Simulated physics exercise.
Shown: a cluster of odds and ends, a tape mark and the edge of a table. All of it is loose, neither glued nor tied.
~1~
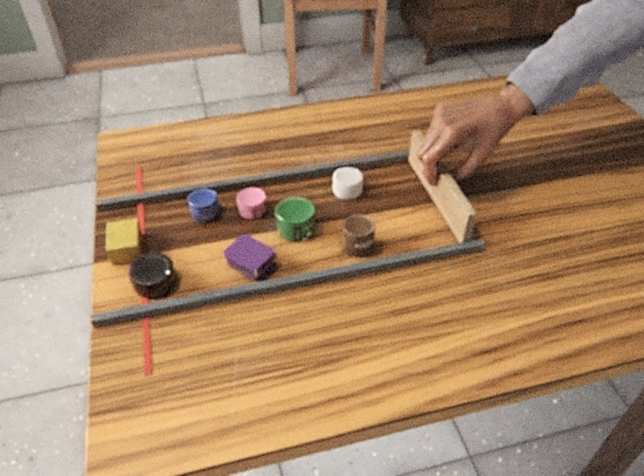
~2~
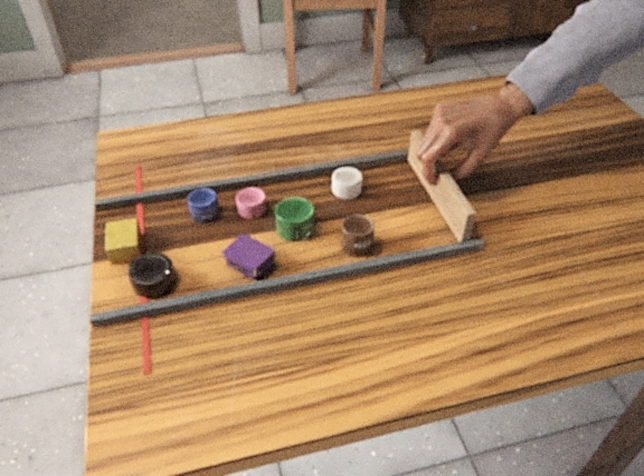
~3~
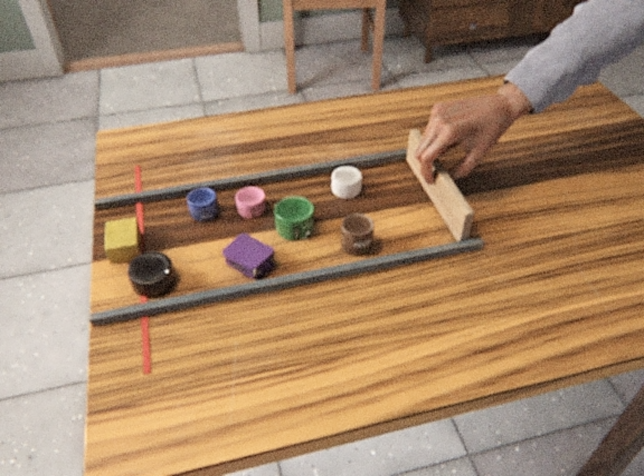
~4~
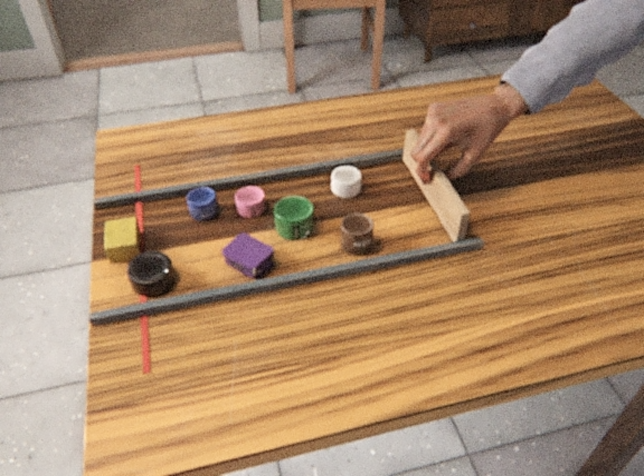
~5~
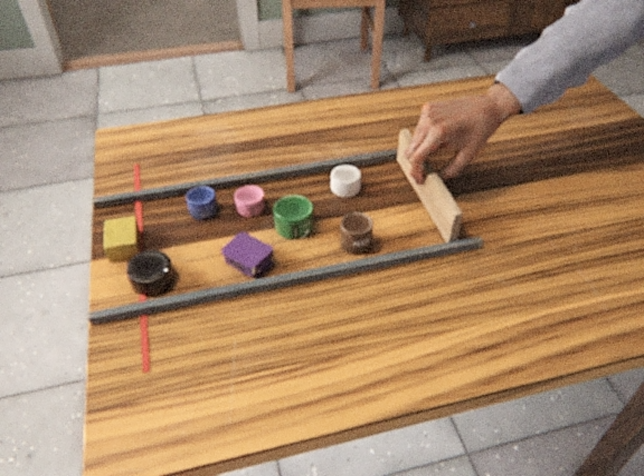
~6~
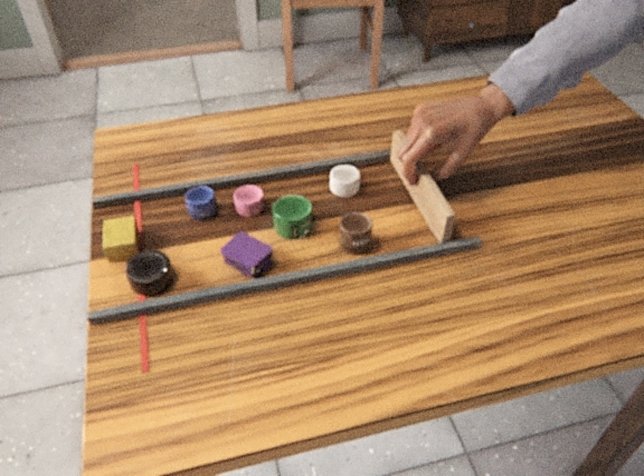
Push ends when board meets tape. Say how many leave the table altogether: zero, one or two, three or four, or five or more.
Well, a single one or a pair drops off the table this time.
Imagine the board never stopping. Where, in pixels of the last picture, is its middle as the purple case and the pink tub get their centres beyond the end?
The purple case puts it at (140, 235), the pink tub at (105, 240).
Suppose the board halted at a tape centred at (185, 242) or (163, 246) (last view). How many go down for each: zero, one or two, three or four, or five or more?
First tape: Not one. Second tape: One to two.
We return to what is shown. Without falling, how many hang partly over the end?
Answer: 2.
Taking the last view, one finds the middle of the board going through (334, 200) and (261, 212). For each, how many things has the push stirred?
That makes 2 at the first spot and 6 at the second.
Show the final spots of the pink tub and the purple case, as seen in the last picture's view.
The pink tub ends at (119, 236) and the purple case at (87, 295).
Soon after, none off yet; yellow block at rest near (122, 239); black lid at rest near (150, 273); blue tub at rest near (201, 203).
After that, none off yet; yellow block at rest near (122, 239); black lid at rest near (150, 273); blue tub displaced a little near (189, 204).
And then, none off yet; yellow block at rest near (119, 239); black lid displaced about its own width near (102, 281); blue tub displaced well along near (141, 205).
In the end, the number that fall off is one or two; gone, black lid and yellow block.
